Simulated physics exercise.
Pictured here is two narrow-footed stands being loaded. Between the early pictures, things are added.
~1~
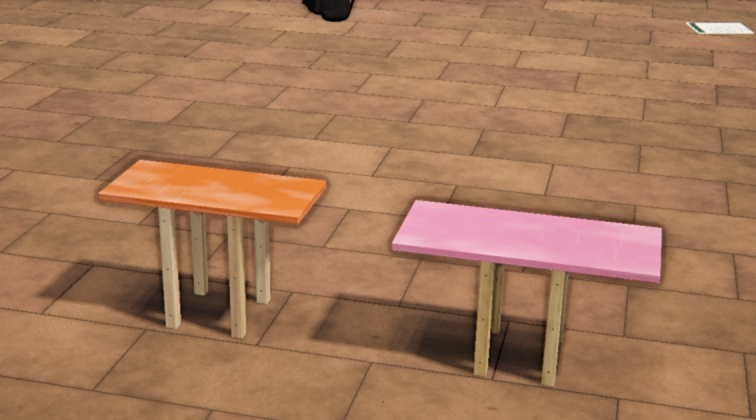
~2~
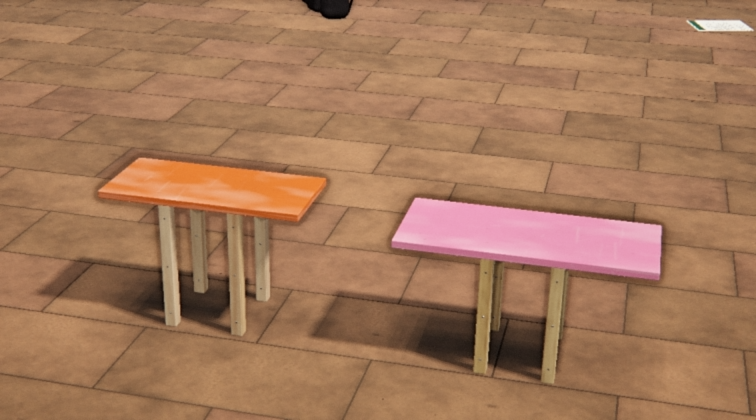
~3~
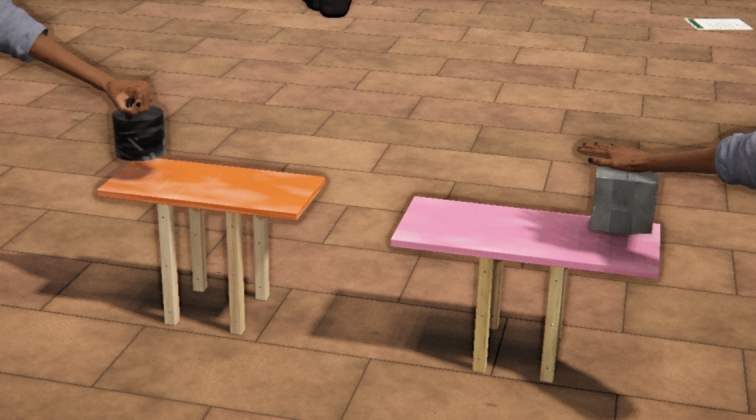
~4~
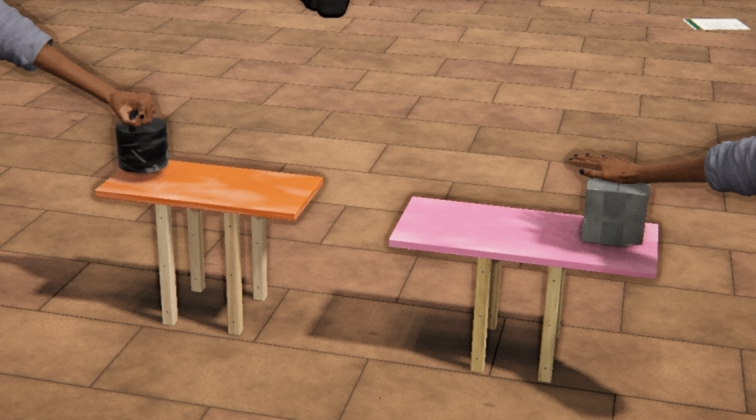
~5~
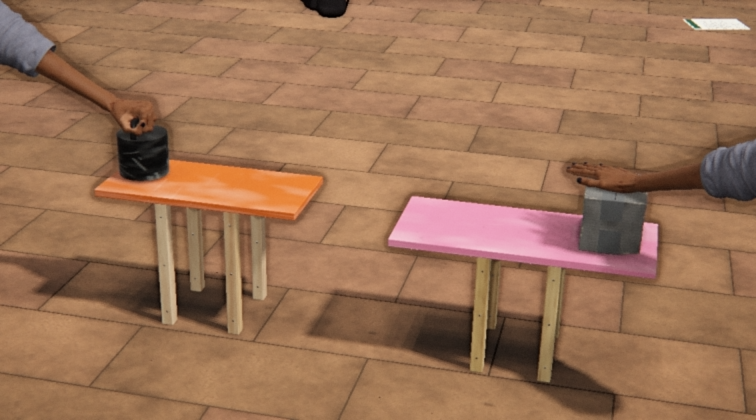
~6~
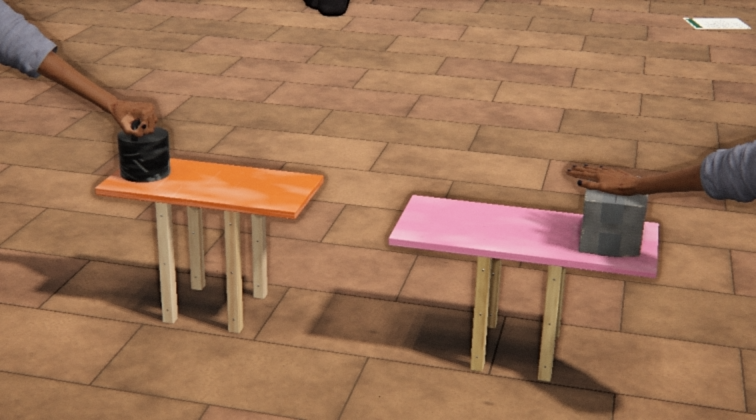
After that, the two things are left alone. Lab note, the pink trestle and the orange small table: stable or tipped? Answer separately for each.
Pink trestle: Stable, orange small table: Tipped.
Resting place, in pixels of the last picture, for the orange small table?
Look close to (80, 209) and you'll find its middle.
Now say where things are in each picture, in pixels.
In the first frame, pink trestle (529, 239); orange small table (214, 191).
In the second frame, orange small table (214, 188).
In the third frame, still on the way; pink trestle (528, 235); right box (626, 192).
In the fourth frame, still on the way; orange small table (211, 187); left weight (142, 144).
In the fifth frame, still on the way; pink trestle (525, 235); right box (614, 212).
In the sixth frame, in place, still held; pink trestle (526, 234); orange small table (211, 185); left weight (144, 154).
Then, 0.50 s past the last view, pink trestle at rest near (526, 234); orange small table leaning 17° off how it started near (172, 175).
Then, 0.64 s past the last view, pink trestle at rest near (526, 234); orange small table leaning 39° off how it started near (132, 181).
Then, 0.74 s past the last view, pink trestle at rest near (526, 234); orange small table leaning 63° off how it started near (100, 207).
Finally, the pink trestle stays flat on its feet, near (526, 234); the orange small table tips up, near (80, 209).
